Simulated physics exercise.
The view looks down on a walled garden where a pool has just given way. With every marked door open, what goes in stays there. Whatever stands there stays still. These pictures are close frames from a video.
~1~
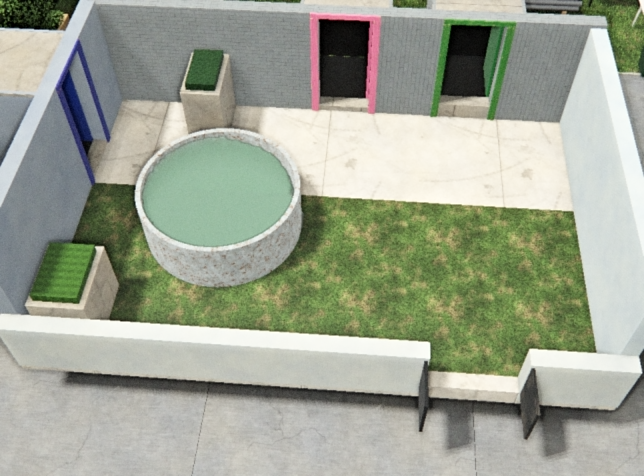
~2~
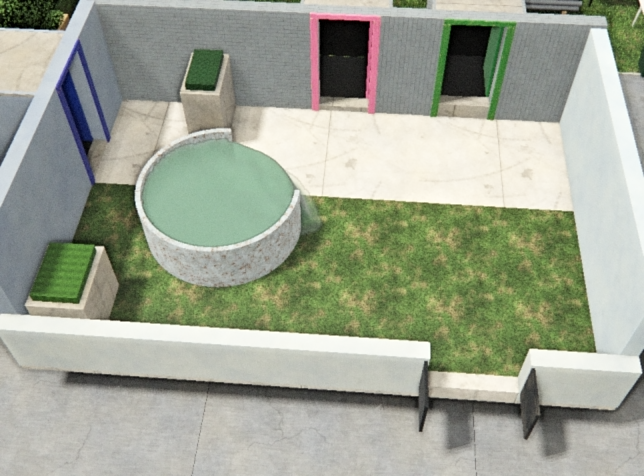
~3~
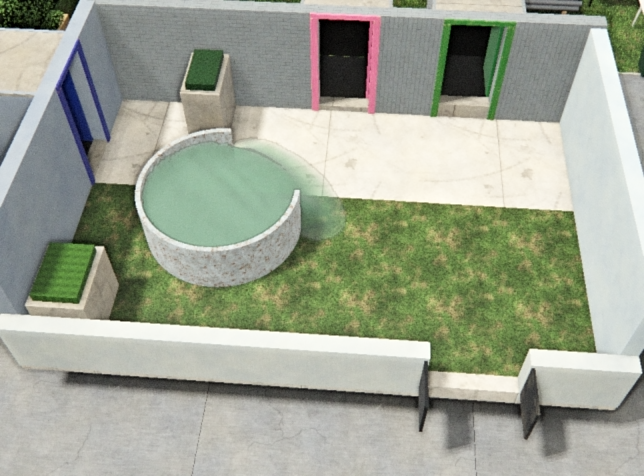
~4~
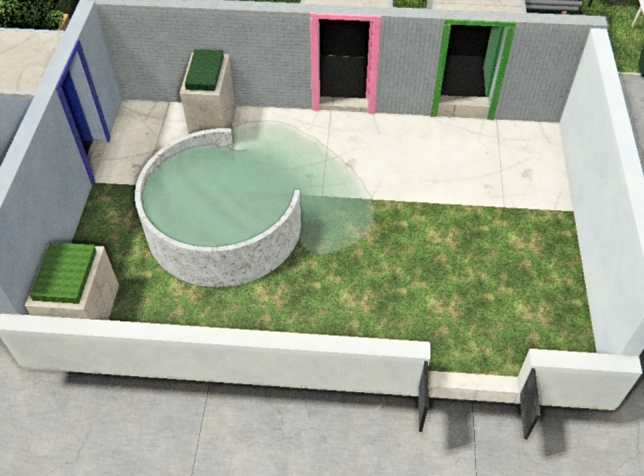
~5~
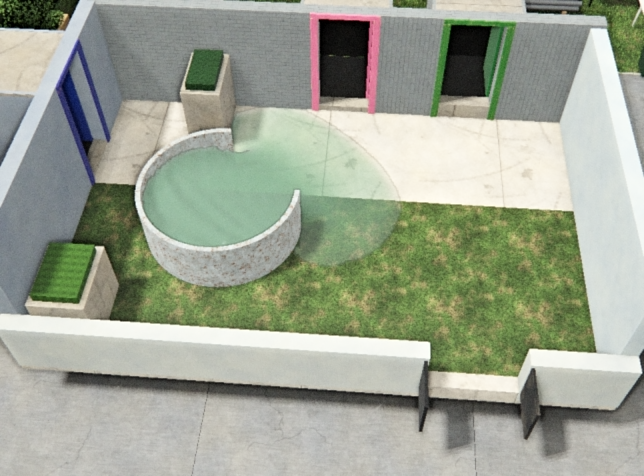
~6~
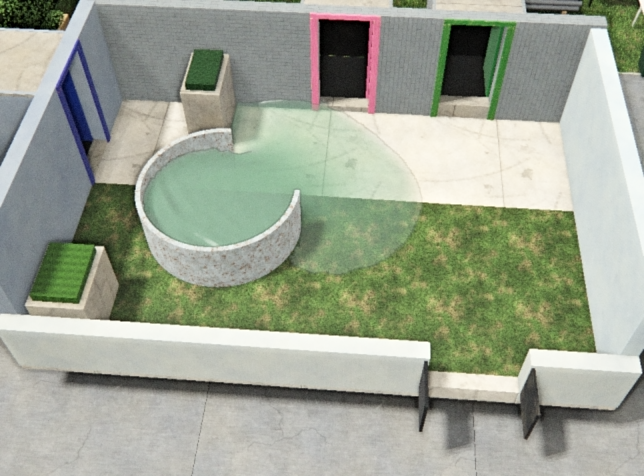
A round stone pool in a walled garden sat full of still green water, then its far right side opened and water poured out, spreading in a widening sheet over the paving and grass.
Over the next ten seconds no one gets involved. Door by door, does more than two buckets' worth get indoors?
Green door: Two buckets or fewer; blue door: Two buckets or fewer; pink door: More than two buckets.
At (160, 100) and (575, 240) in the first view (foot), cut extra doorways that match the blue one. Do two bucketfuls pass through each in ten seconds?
Taken in sequence: Not exceeded, then exceeded.
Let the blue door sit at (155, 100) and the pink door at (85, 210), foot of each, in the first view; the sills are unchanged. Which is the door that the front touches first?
Answer: The green one.
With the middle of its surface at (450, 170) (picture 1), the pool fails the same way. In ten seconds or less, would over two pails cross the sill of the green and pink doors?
One by one: The green door is over; the pink door takes less.
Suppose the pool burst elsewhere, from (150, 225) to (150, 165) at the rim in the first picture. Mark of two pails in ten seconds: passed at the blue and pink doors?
In order, the blue door one overshoots, the pink door one remains short.
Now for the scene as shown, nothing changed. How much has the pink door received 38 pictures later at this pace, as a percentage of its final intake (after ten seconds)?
About 100 %.
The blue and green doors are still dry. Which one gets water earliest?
That's the door marked green.
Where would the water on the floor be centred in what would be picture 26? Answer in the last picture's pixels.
My guess is about (386, 187).
A moment on, water covers 40 % of the floor; the green door wet at the sill, nothing in, the blue door not reached, the pink door over two buckets in.
Next, water covers 50 % of the floor; the green door wet at the sill, nothing in, the blue door not reached, the pink door far over two buckets in.
Then, water covers 65 % of the floor; the green door wet at the sill, nothing in, the blue door wet at the sill, nothing in, the pink door far over two buckets in.
Later, water covers 80 % of the floor; the green door wet at the sill, nothing in, the blue door wet at the sill, nothing in, the pink door far over two buckets in.
In the end, water covers 100 % of the floor; the green door wet at the sill, nothing in, the blue door wet at the sill, nothing in, the pink door far over two buckets in.
